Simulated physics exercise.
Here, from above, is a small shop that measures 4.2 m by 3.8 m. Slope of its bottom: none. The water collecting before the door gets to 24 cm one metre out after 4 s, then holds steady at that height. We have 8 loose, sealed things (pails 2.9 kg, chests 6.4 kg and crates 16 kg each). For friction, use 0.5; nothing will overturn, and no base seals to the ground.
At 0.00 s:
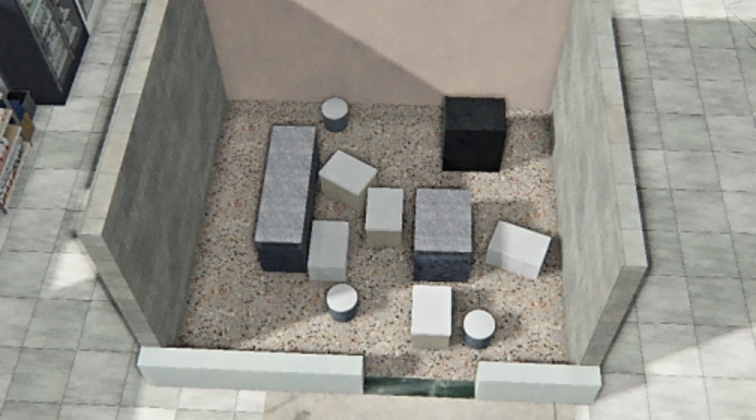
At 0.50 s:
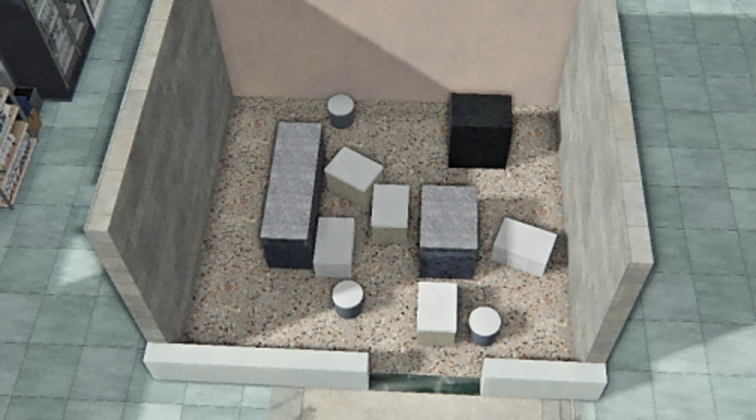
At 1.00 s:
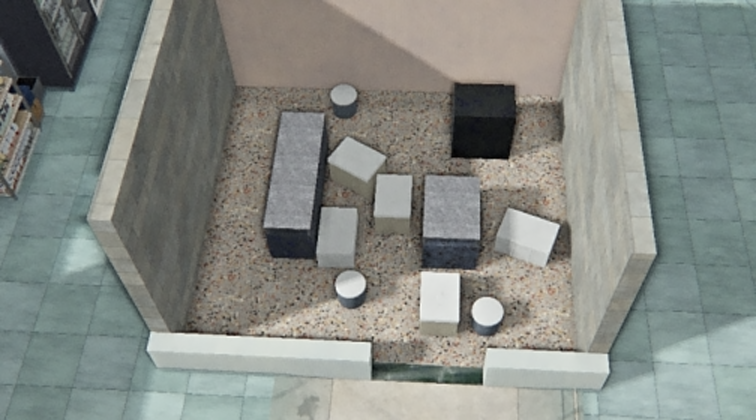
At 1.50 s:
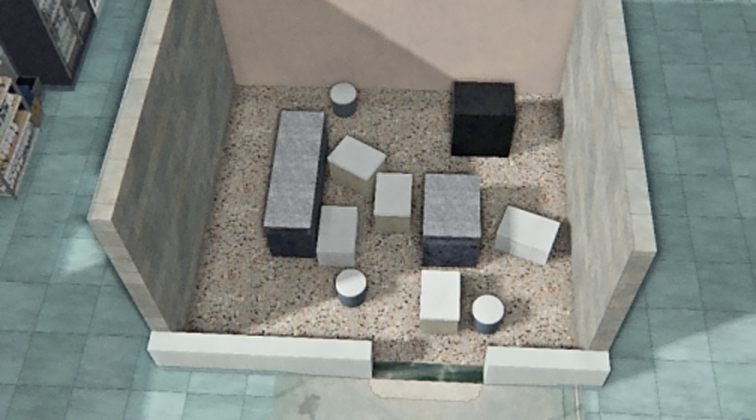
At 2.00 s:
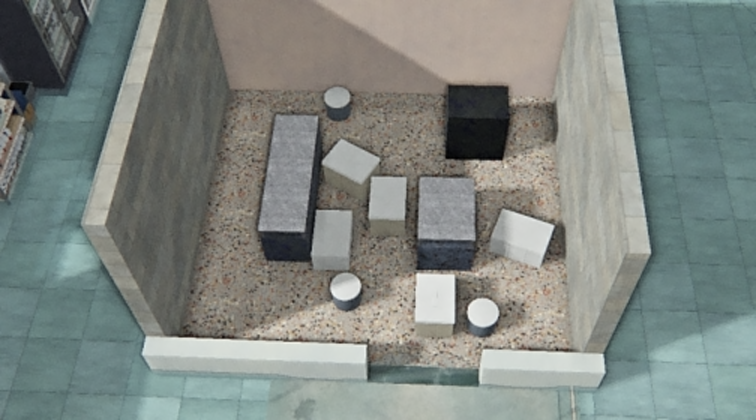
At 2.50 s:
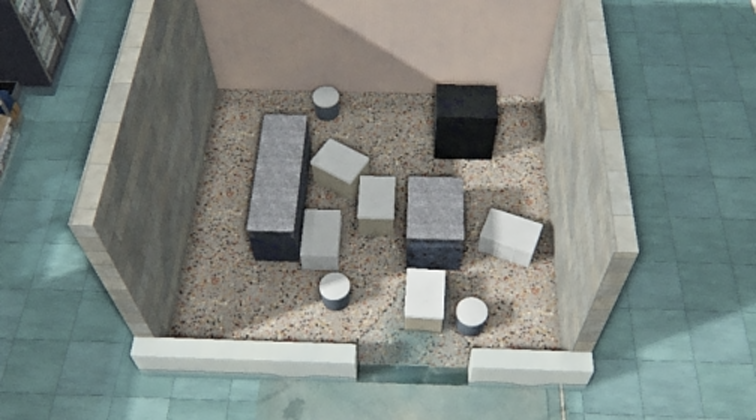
A small walled shop with a pebbled floor, seen from above, held scattered blocks and round pails that barely moved, while shallow water spread outside and began creeping in through the front doorway.
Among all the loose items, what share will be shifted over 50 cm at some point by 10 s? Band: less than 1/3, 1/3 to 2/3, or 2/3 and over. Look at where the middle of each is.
Band: 2/3 and over.
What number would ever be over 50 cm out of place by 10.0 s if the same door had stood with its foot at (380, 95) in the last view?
You'd get 8 in that case.
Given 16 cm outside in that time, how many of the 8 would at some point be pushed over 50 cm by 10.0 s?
That would make 7 of them.
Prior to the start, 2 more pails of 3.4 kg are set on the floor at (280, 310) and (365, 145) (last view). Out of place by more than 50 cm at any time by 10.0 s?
In turn: Within the mark, beyond the mark.
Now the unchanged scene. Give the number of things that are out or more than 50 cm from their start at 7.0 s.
Tally at that time: 5.
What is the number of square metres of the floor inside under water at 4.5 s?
5.5 m2.
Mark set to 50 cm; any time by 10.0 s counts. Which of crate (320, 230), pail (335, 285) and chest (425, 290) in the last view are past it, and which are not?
Taking them in turn, the first is within the limit, the second beyond the limit and the third within the limit.
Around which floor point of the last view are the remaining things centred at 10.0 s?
(349, 240).
After 3.5 s 0 of 8 are over 50 cm from their spots; 1 afloat.
After 4.5 s 2 of 8 are over 50 cm from their spots; 1 afloat.
After 7.0 s 5 of 8 are over 50 cm from their spots; 5 afloat.
After 10.0 s 5 of 8 are over 50 cm from their spots, and 6 have been at some point; 7 afloat.
